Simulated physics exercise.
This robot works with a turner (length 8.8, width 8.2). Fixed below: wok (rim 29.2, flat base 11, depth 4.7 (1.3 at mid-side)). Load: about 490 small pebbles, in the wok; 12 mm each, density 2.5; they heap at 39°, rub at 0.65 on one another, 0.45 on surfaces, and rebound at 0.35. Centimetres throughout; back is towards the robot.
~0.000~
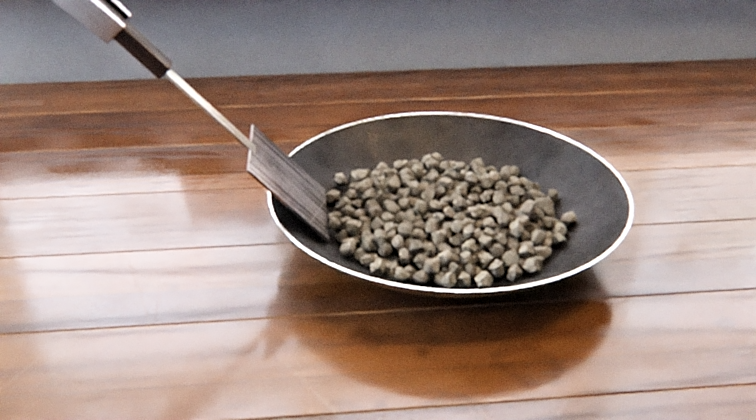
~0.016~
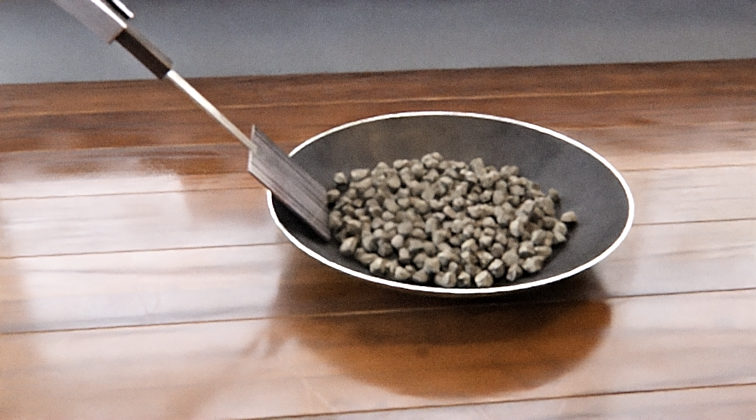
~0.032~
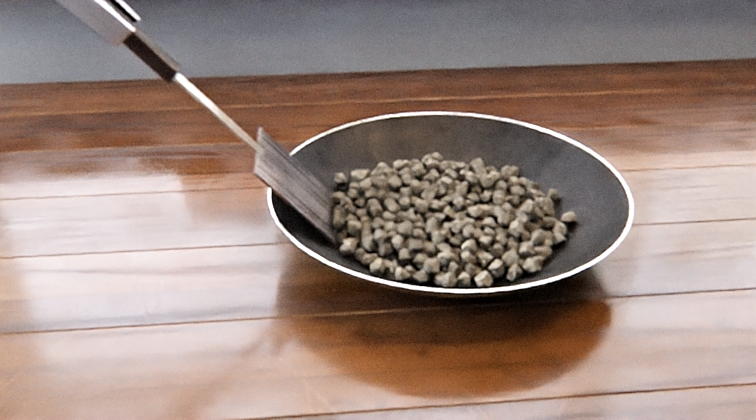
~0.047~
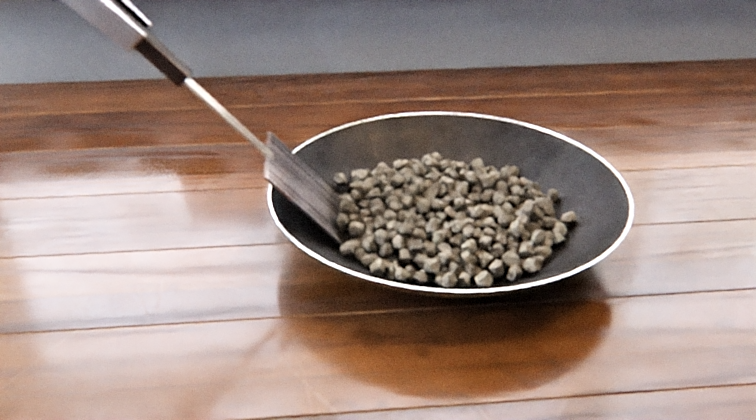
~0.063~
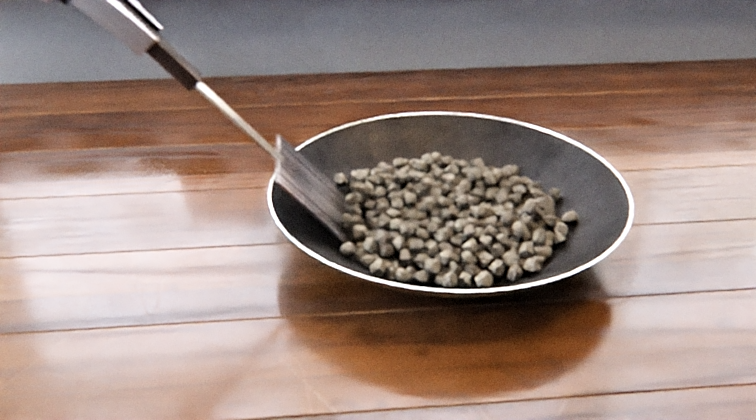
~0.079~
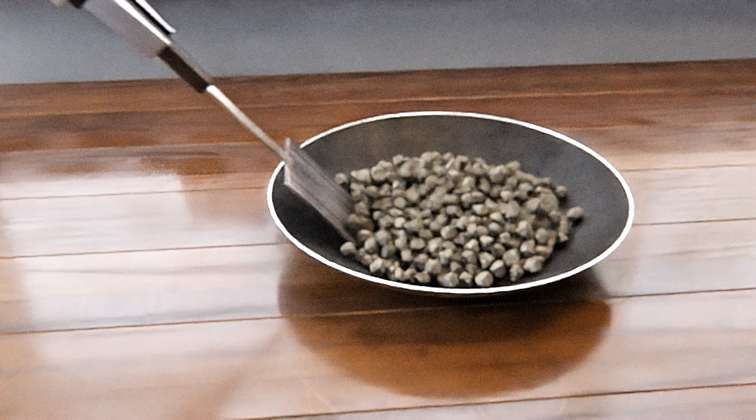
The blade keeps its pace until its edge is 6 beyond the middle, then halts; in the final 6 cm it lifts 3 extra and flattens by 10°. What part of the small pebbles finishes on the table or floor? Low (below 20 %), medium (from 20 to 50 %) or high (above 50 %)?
Share on the table or floor: Low (below 20 %).
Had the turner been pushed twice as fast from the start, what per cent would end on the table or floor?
In that case some 10 per cent.
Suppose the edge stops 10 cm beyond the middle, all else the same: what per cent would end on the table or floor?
In that case some 30 per cent.
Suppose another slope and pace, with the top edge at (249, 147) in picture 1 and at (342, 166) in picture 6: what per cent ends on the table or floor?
About 15 per cent.
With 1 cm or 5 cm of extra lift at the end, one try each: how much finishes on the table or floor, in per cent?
About 5 and 0 per cent.
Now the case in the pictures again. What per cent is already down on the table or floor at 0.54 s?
Some 5 per cent.
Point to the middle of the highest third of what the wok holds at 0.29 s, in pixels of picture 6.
At about (554, 184).
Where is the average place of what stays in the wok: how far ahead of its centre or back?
About 5.5 cm ahead.
By 0.18 s, sloping 49°, highest piece 5 above the table; 488 in the wok.
By 0.29 s, sloping 45°, highest piece 7 above the table; 485 in the wok, 3 on the blade or in flight.
By 0.54 s, sloping 39°, highest piece 7 above the table; 472 in the wok, 14 on the table or floor, 2 on the blade or in flight.
By 1.59 s, sloping 39°, highest piece 6 above the table; 471 in the wok, 17 on the table or floor.
Final count, 471 in the wok, 17 on the table or floor. That is 3 % on the table or floor.
